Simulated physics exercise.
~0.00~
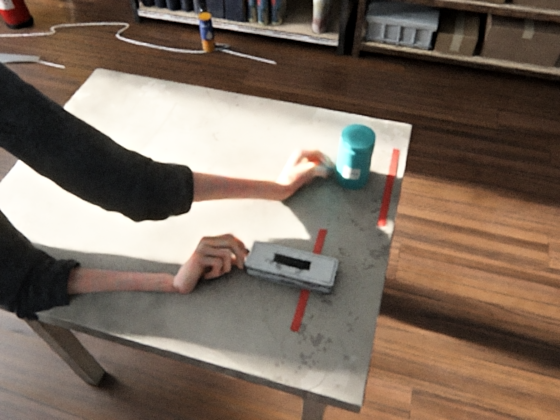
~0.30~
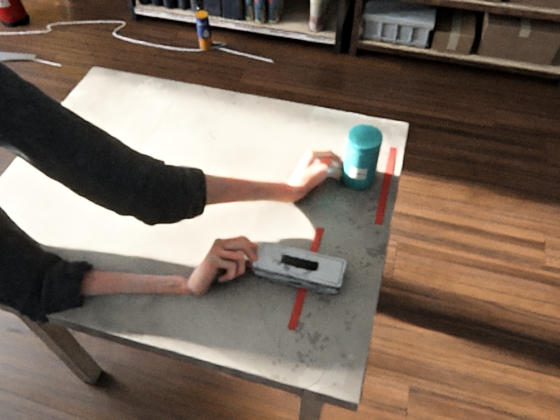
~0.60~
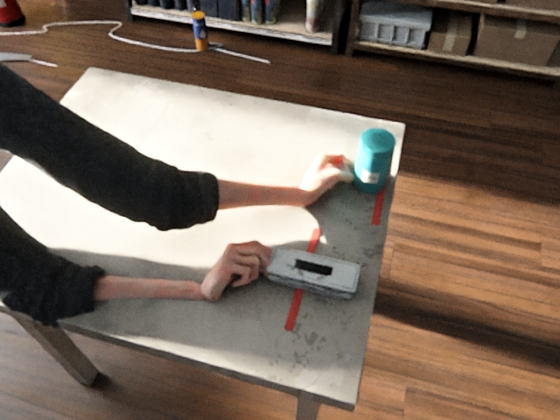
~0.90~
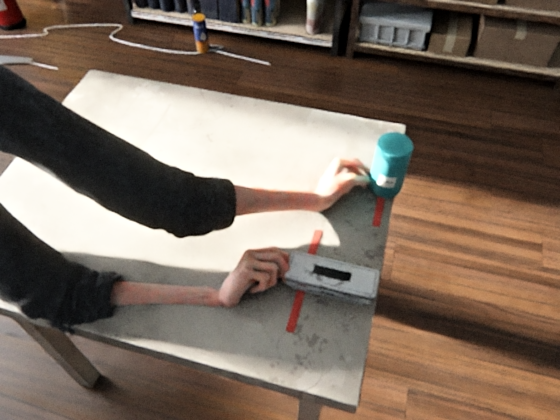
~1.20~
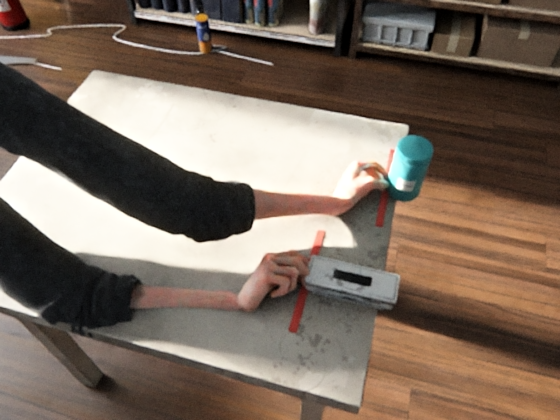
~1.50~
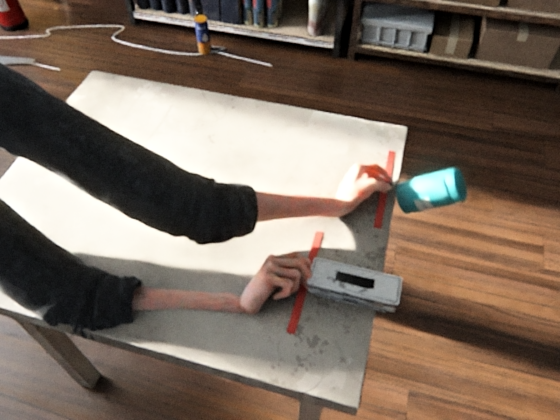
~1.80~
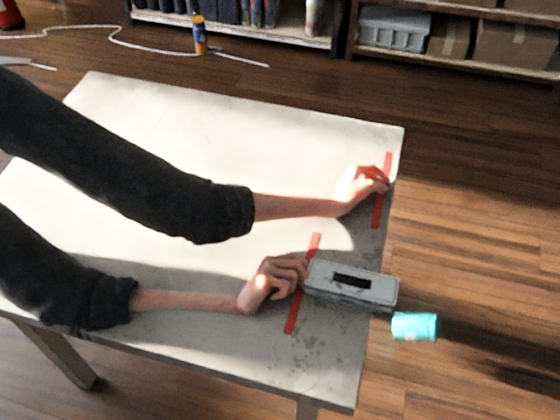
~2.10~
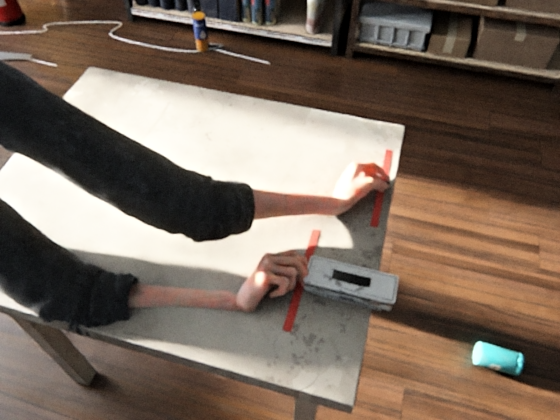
To begin with, two dark-sleeved arms reach across a pale table, one hand behind a turquoise jar and the other behind a white case, near two strips of red tape. The hands push both things steadily to the right, towards and then past the tape. The jar reaches the table's edge and starts to tilt, while the case slides until it juts out over the side. The hands stop at the tape, and the jar tips over and drops. It ends up lying on its side on the wooden floor, while the case stays on the table, overhanging the edge.
